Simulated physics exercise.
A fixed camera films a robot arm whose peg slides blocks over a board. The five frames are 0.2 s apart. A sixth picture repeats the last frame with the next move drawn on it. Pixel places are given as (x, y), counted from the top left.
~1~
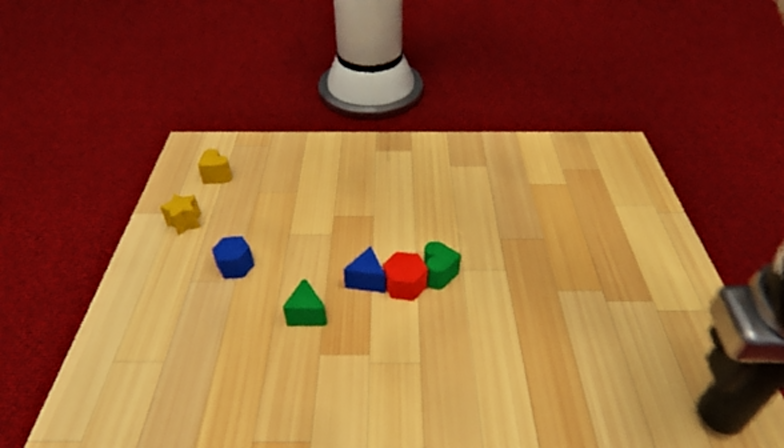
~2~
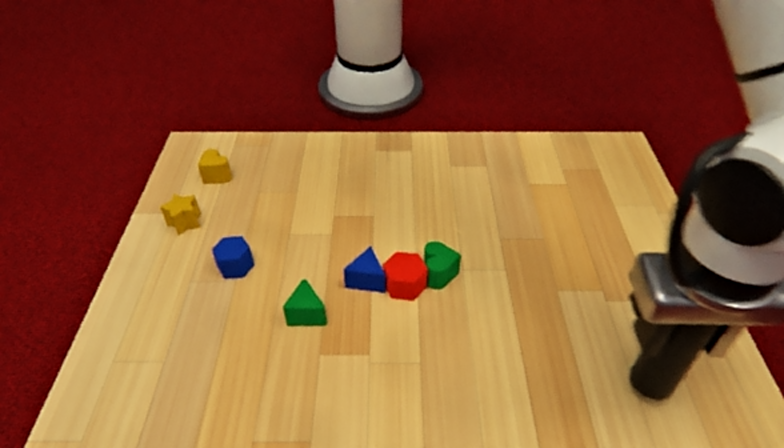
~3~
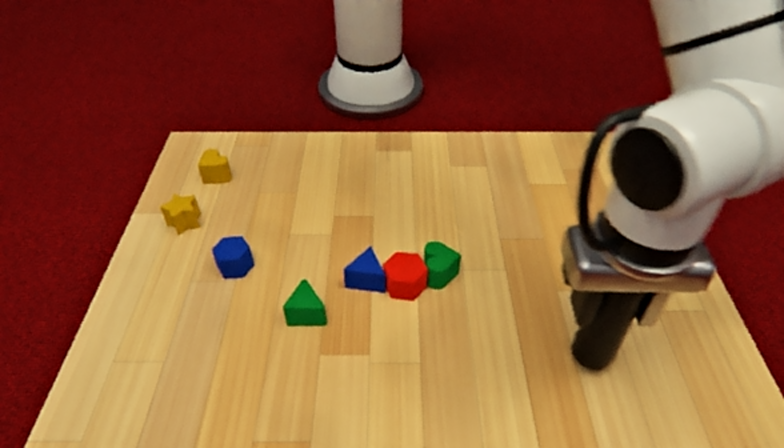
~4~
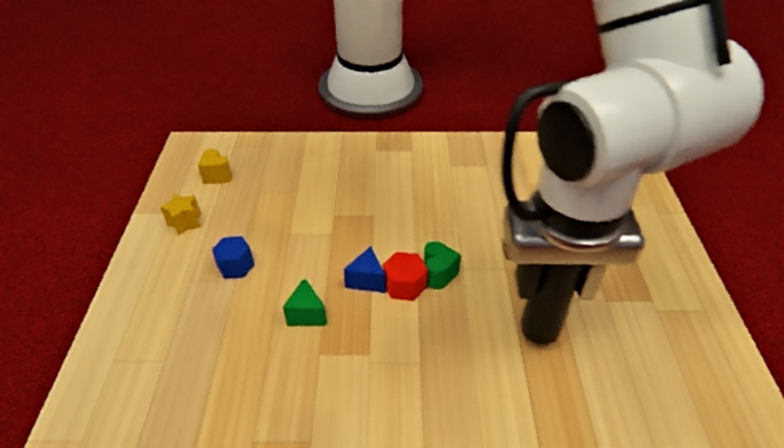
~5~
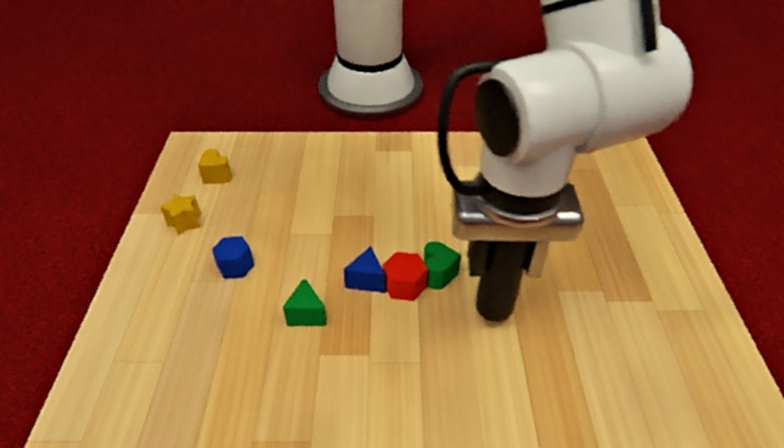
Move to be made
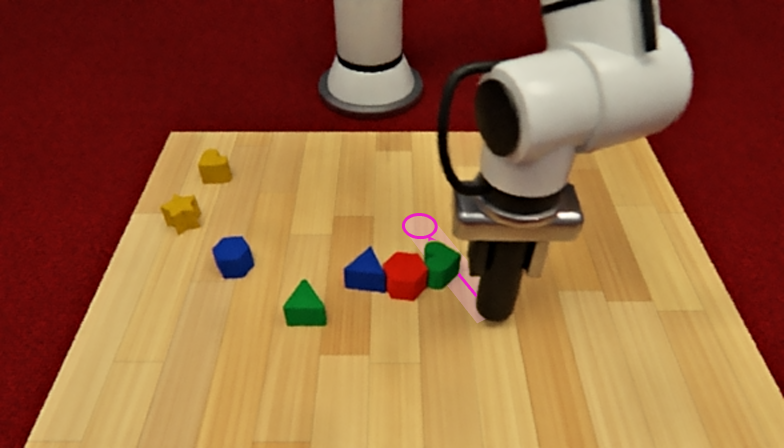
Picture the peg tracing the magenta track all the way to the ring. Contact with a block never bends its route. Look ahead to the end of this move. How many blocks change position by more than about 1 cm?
Here I'd predict a lone block moving more than 1 cm.
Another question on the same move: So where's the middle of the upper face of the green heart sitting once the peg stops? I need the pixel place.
It should be at (410, 241) by then.
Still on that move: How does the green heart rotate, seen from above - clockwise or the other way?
From the top, the block rotates counterclockwise.
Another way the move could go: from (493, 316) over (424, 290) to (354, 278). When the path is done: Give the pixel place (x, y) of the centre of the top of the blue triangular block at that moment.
I'd say the blue triangular block ends with its top centre at (282, 256).
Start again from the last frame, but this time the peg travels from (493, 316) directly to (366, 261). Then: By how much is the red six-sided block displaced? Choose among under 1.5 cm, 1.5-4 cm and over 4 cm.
Shift: Over 4 cm.
The drawn path runs from (493, 316) directly to (420, 226).
What follows on the original path. One third of the way, peg (467, 274); green heart (436, 253).
Two thirds of the way, peg (442, 243); red six-sided block (402, 265); green heart (410, 241), turned 75° anticlockwise.
At the end, peg (420, 217); blue triangular block not moved; red six-sided block (402, 265); green heart (410, 241), turned 75° anticlockwise.
